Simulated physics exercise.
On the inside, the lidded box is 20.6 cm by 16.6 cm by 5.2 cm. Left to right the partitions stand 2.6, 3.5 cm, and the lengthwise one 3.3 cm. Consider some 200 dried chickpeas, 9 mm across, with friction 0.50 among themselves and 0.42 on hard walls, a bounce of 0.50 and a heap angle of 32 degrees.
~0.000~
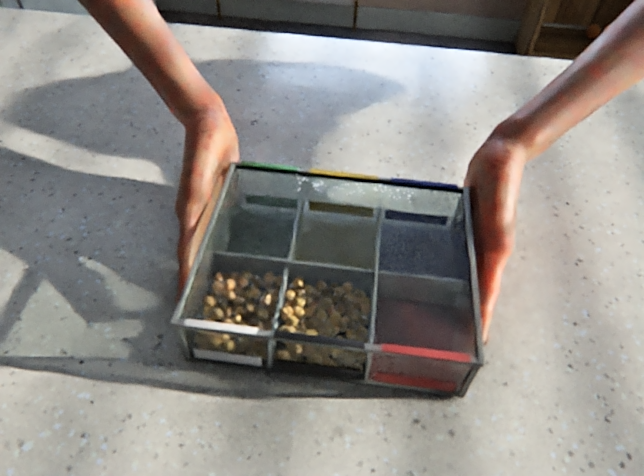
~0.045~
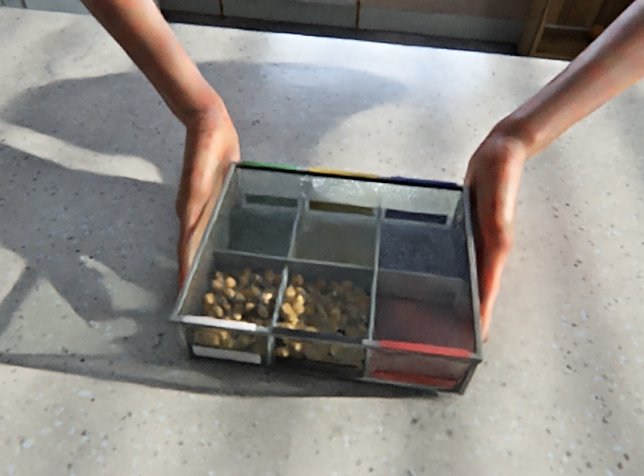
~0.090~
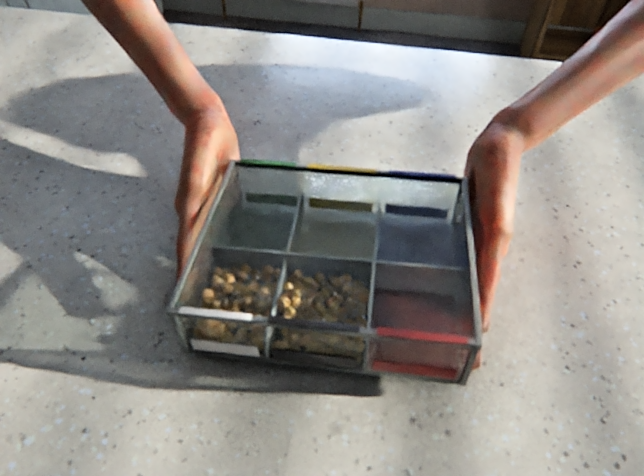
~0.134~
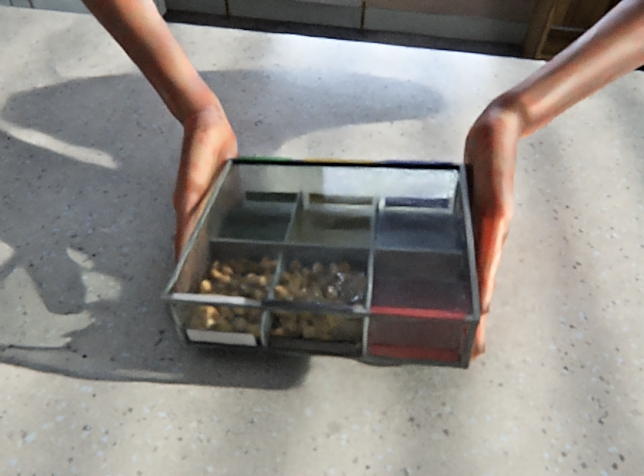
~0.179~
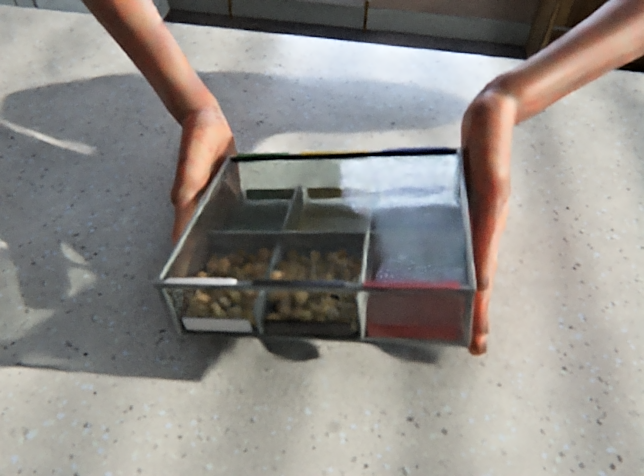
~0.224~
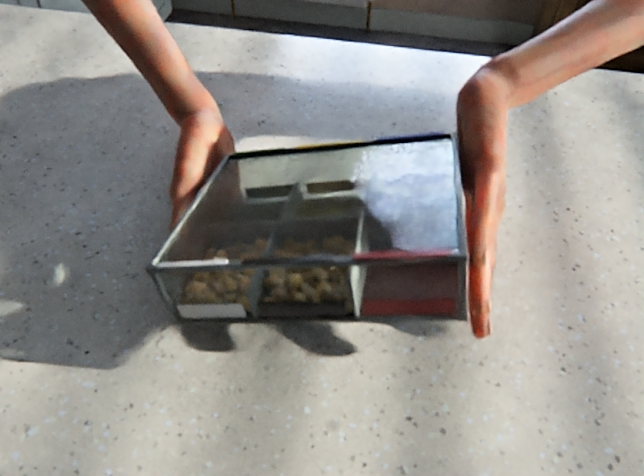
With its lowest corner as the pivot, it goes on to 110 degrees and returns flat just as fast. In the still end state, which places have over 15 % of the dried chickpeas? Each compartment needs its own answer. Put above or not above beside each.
Red: Not above; blue: Not above; green: Above; yellow: Not above; white: Above; black: Not above.
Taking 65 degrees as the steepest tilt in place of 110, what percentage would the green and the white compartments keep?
Result - green 10 %, white 50 %.
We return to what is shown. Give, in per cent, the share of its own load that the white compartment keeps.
Around 90 per cent of it.
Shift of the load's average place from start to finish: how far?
Net shift: Approx. 6.5 cm.
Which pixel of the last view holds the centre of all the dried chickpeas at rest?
About (239, 272).
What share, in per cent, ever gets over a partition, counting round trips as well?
Roughly 55 per cent.
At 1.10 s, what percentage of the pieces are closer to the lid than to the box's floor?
Around 70 in a hundred, give or take.
After 1.10 s, tilt 110 degrees; green 25 %, yellow 5 %, white 55 %, black 20 %.
After 1.68 s, tilt 48 degrees; green 45 %, white 50 %, black 5 %.
After 2.31 s, tilt 0 degrees; green 45 %, white 50 %, black 5 %.
At rest (2.8 s), red 0 %, blue 0 %, green 45 %, yellow 0 %, white 50 %, black 5 %.
